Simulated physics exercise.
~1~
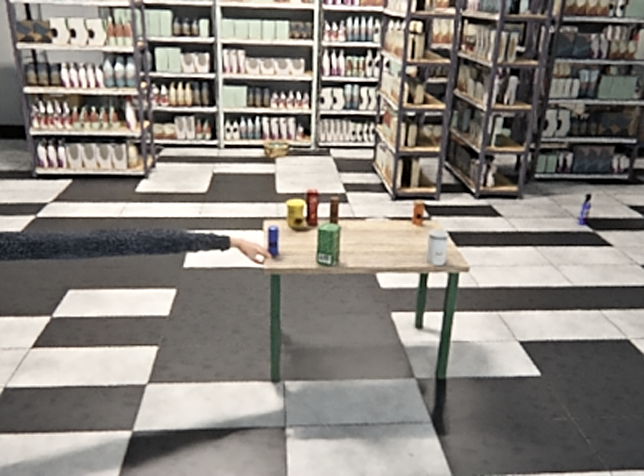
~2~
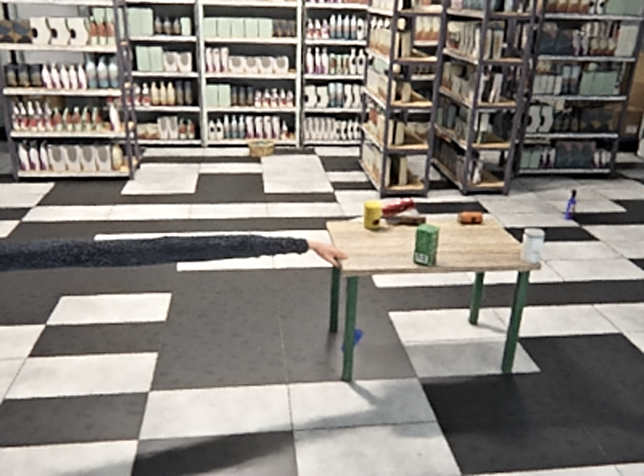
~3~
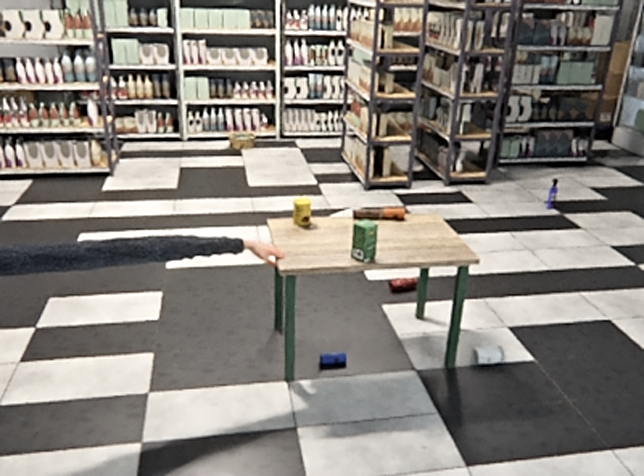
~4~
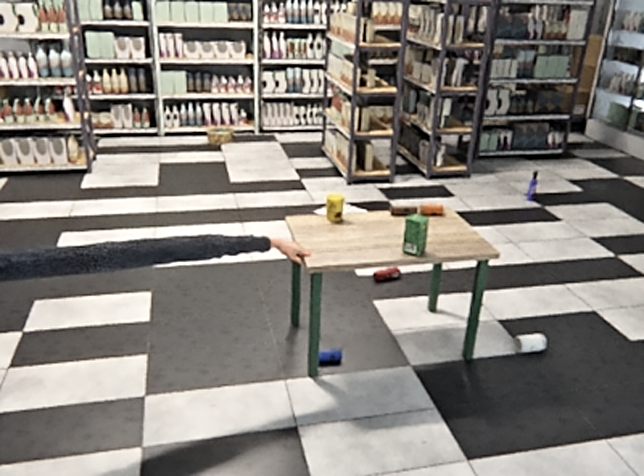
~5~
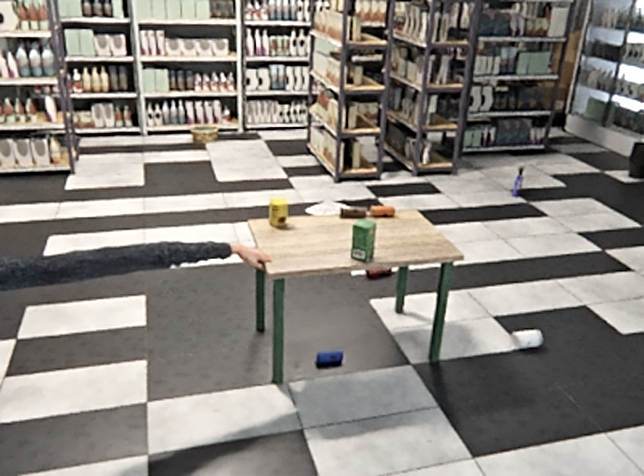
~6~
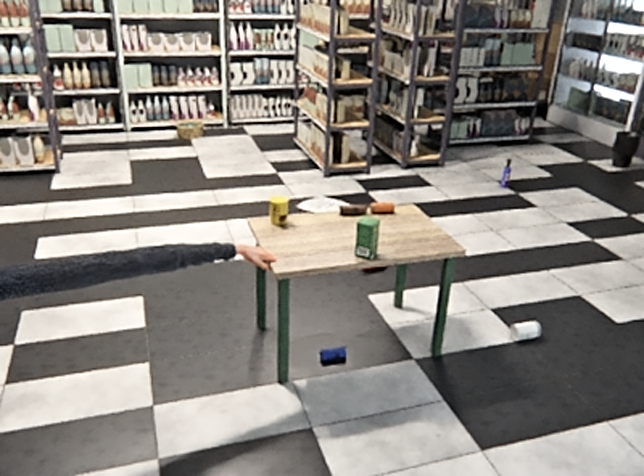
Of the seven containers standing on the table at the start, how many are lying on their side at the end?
Five of them end up on their side. The blue shaker, red can and white jar lie on the floor, and the brown and orange shakers lie on the table.
